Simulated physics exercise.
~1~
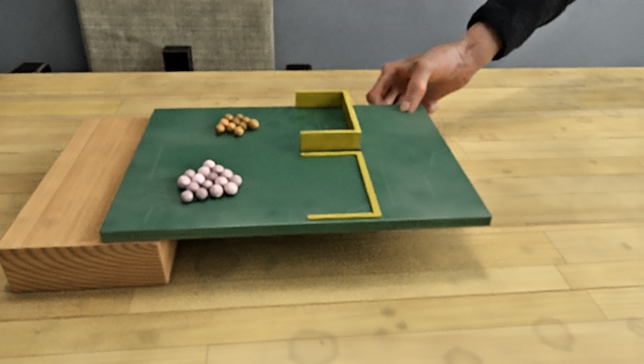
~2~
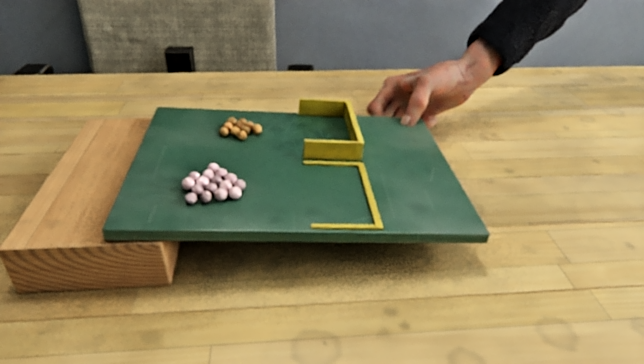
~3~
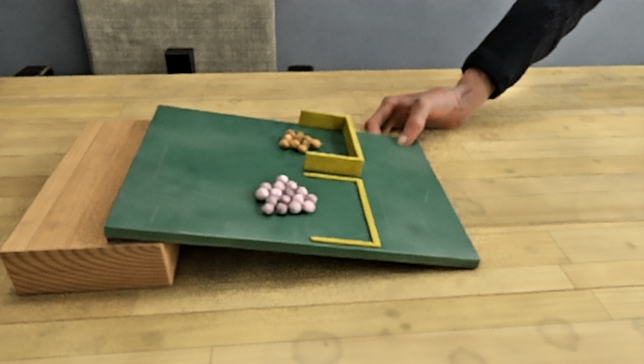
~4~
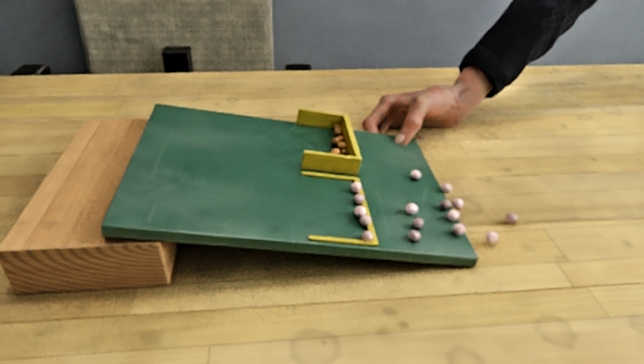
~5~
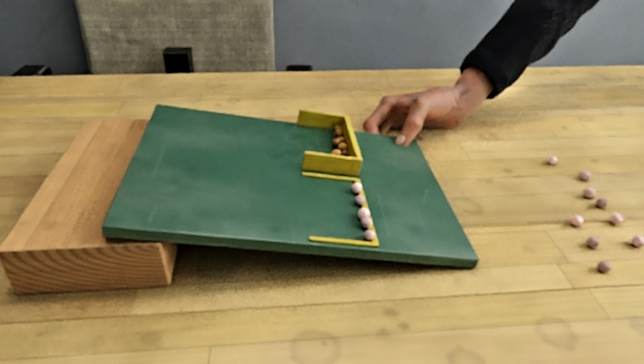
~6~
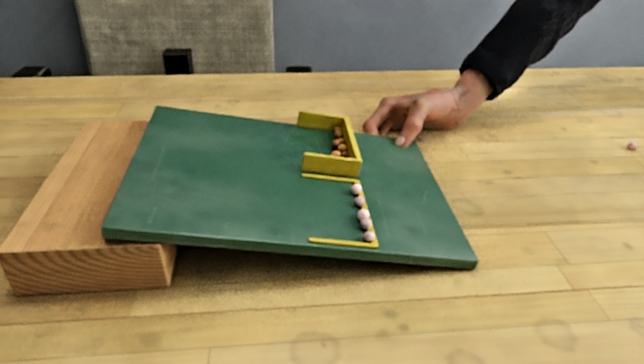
Pink balls roll right and mostly spill over a low yellow bar as a hand tilts the green board.
